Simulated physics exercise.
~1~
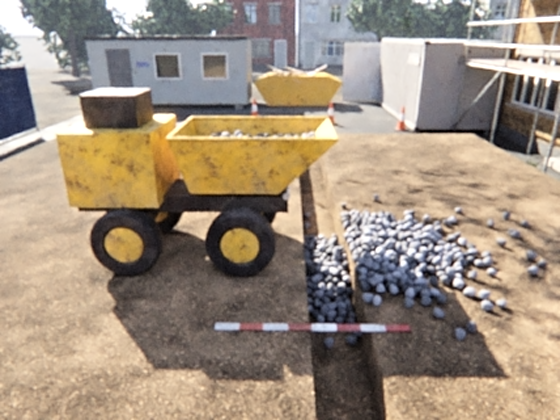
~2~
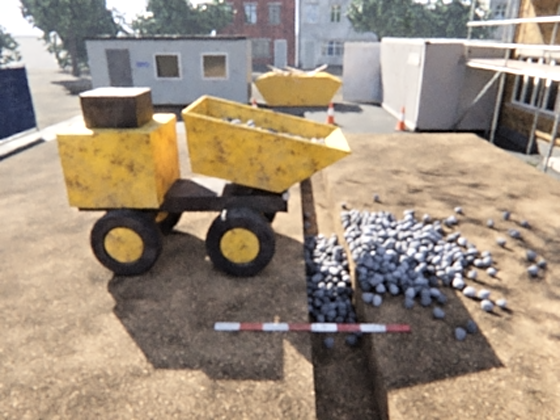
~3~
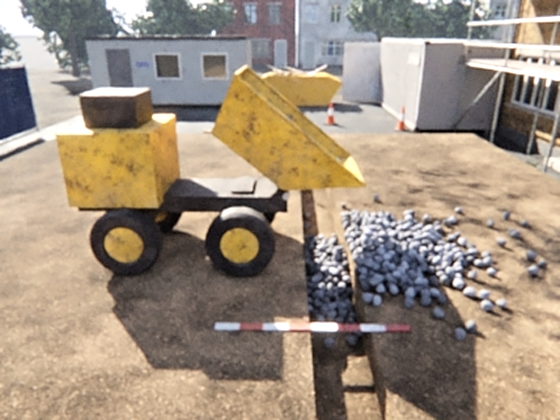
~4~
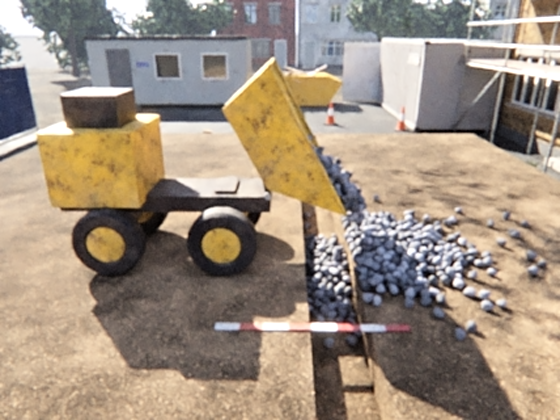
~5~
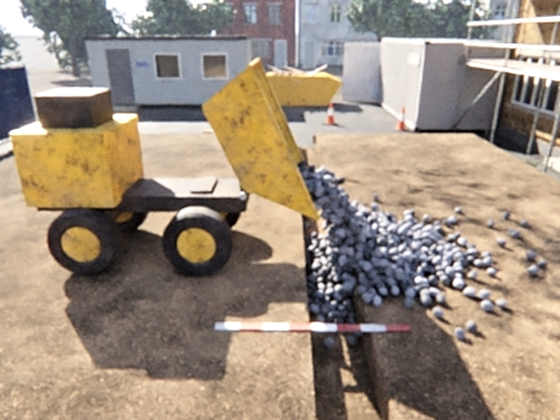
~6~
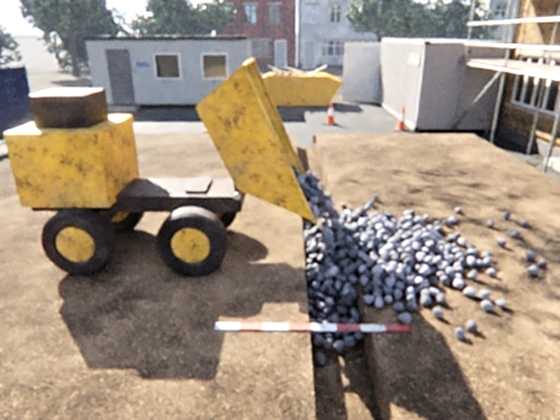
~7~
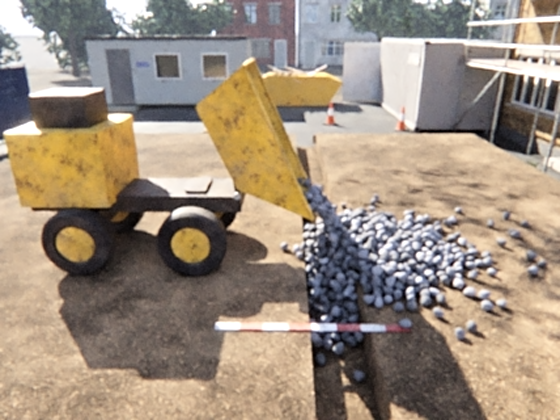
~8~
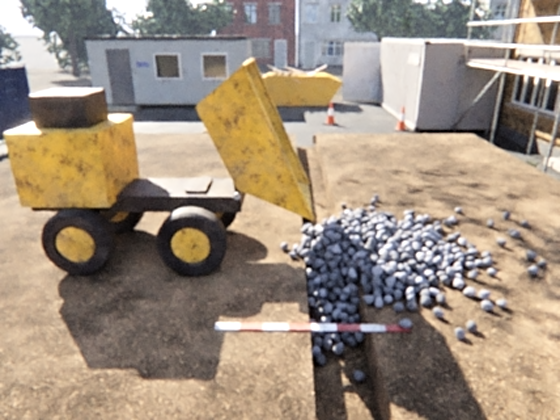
We see a yellow dumper tip its skip steeply toward a trench with grey stones already lying in and beyond it, then roll back to the left as its load pours out, leaving the raised skip empty and stones heaped in and past the trench.
